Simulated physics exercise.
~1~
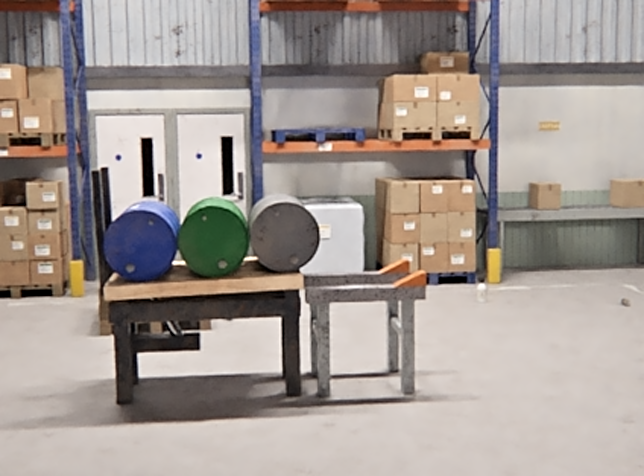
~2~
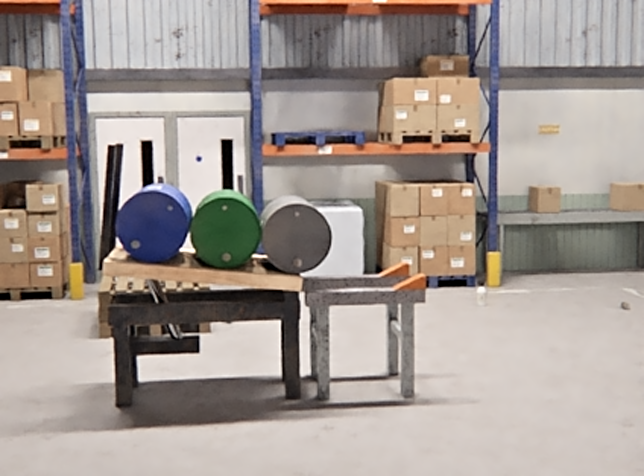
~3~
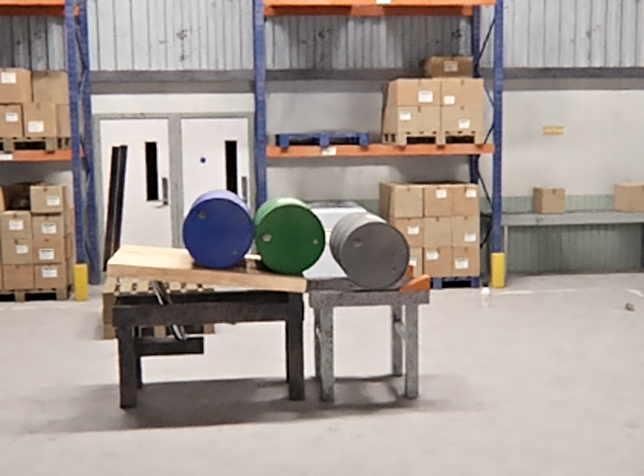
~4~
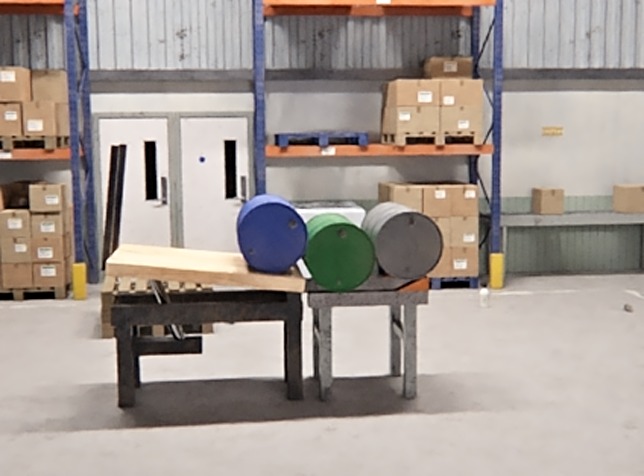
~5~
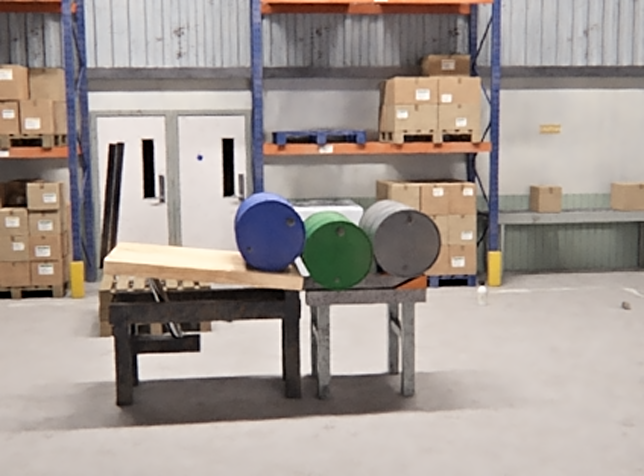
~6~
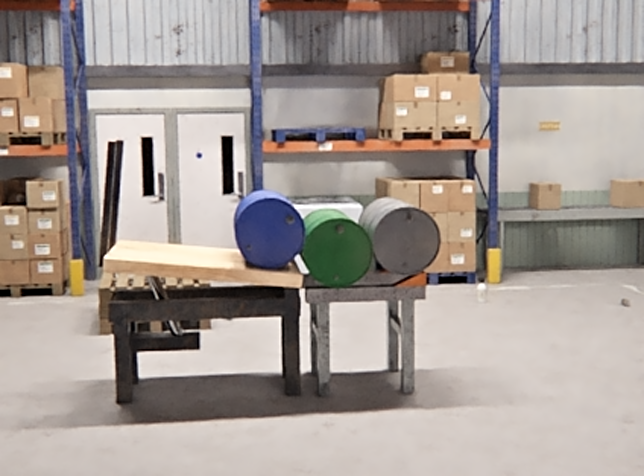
We see blue, green and gray drums on a wooden deck that tilts toward a rack on its right. The drums roll right, the gray and green ones crossing onto the rack, where they come to rest, while the blue one stops at the deck's lower end.
